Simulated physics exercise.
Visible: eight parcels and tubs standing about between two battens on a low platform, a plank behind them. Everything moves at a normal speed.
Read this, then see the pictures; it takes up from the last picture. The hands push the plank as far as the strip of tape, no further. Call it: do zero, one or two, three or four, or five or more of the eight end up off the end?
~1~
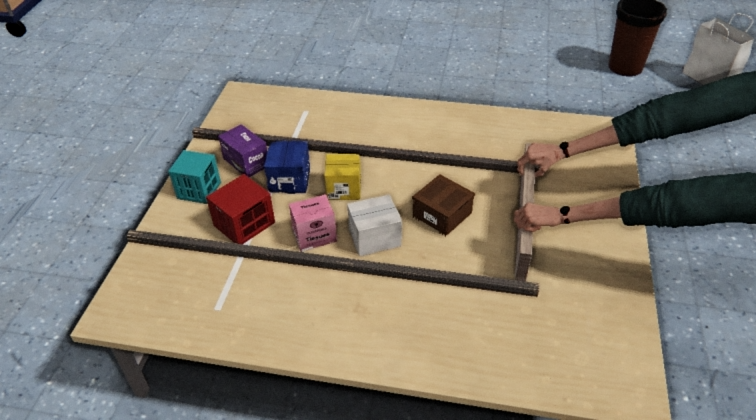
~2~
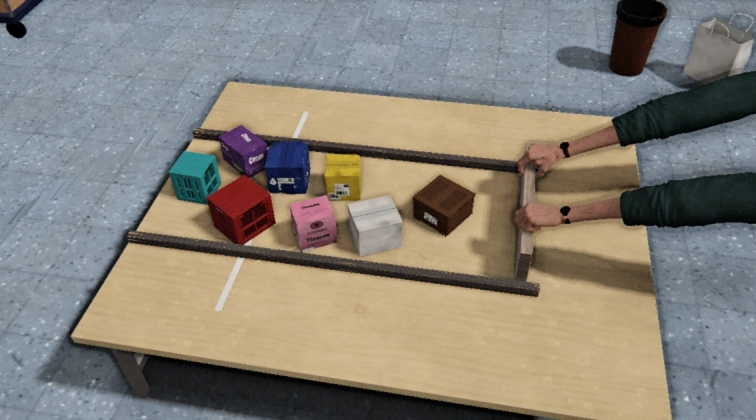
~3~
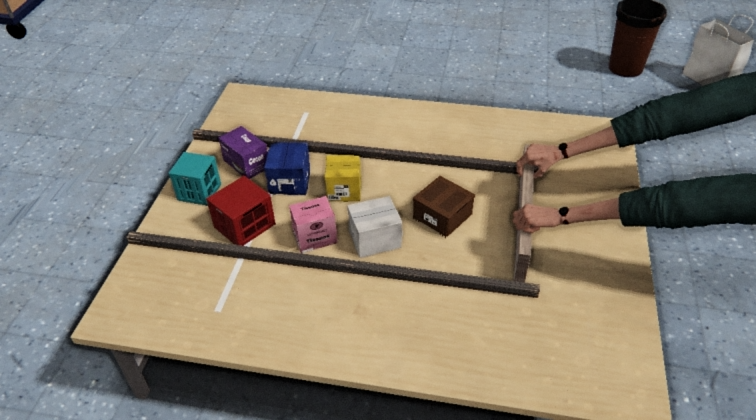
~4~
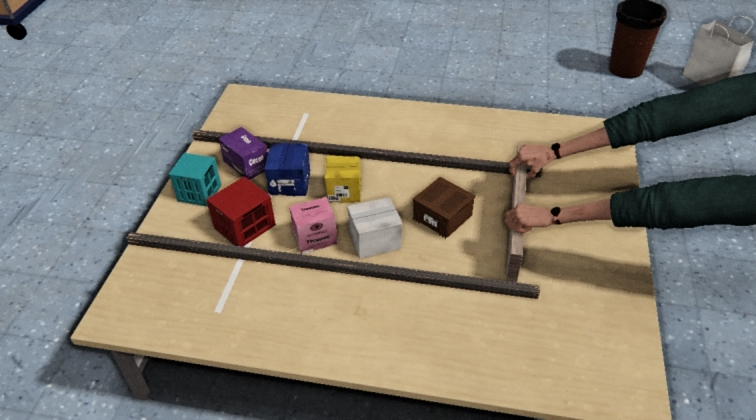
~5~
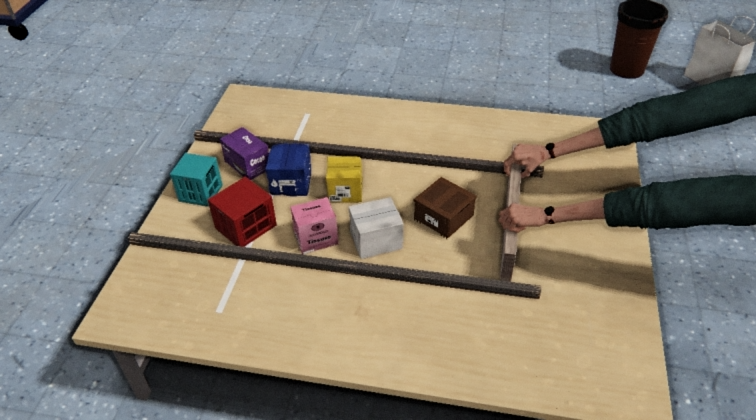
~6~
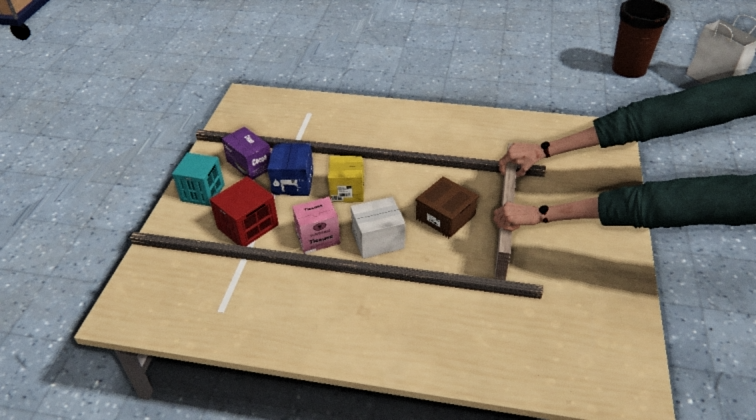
One or two end up off it.
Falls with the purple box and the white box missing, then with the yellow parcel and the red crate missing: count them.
Tally of falls: 0 for the first try, 0 for the second.
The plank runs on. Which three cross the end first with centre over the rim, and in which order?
Purple box, turquoise crate, blue parcel.
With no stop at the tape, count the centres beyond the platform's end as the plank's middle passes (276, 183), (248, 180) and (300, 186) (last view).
Per position: 1 / 3 / 1.
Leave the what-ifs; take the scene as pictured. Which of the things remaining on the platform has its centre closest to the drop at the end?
That would be the turquoise crate.
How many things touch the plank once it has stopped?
That makes 2.
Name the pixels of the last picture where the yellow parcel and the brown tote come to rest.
The first near (222, 163), the second near (254, 178).
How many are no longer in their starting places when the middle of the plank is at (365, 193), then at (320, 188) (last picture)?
The count reaches 6 first and 8 second.
Soon after, none off yet; turquoise crate at rest near (199, 179); purple box at rest near (248, 153); red crate at rest near (245, 212).
Then, none off yet; turquoise crate at rest near (199, 179); purple box moving near (246, 153); red crate at rest near (245, 212).
Further on, none off yet; turquoise crate moved a little near (187, 179); purple box moved about its own width near (196, 146); red crate moved about its own width near (218, 198).
By the end, the number that fall off is one or two; fallen, purple box.
